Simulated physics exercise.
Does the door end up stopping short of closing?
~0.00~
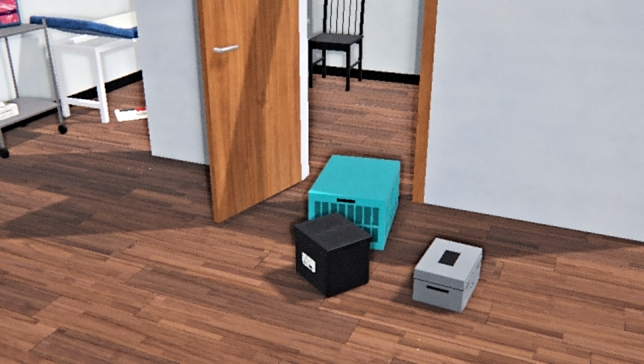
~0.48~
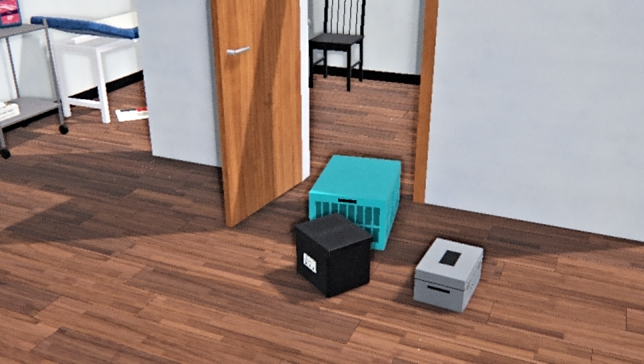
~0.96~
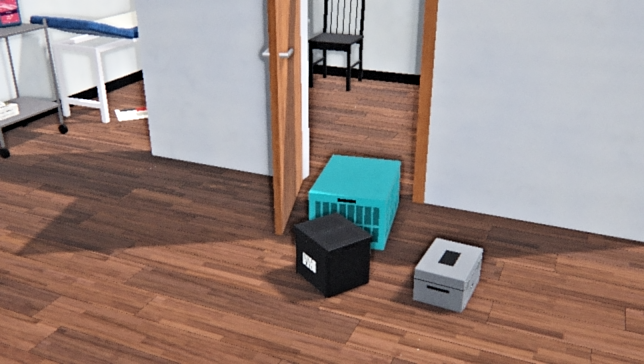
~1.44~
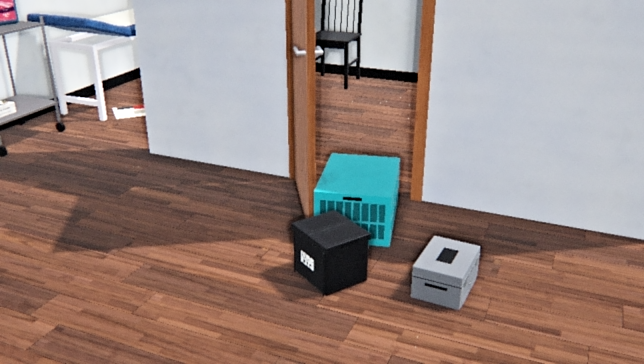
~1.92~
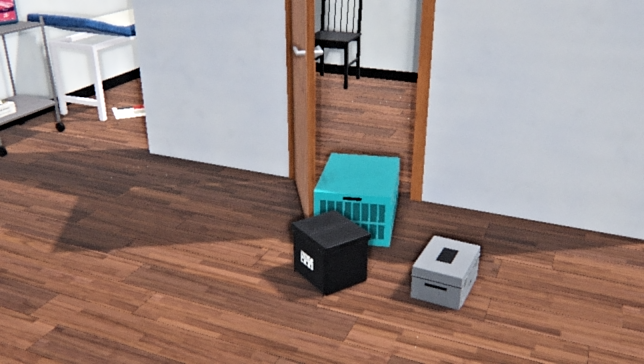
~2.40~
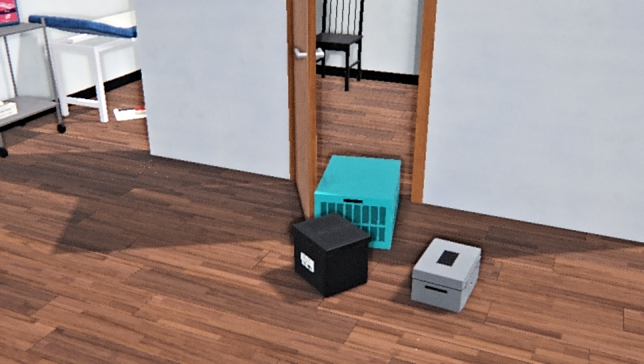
Yes, the door stops short. It comes to rest against the turquoise crate and stays partly open.
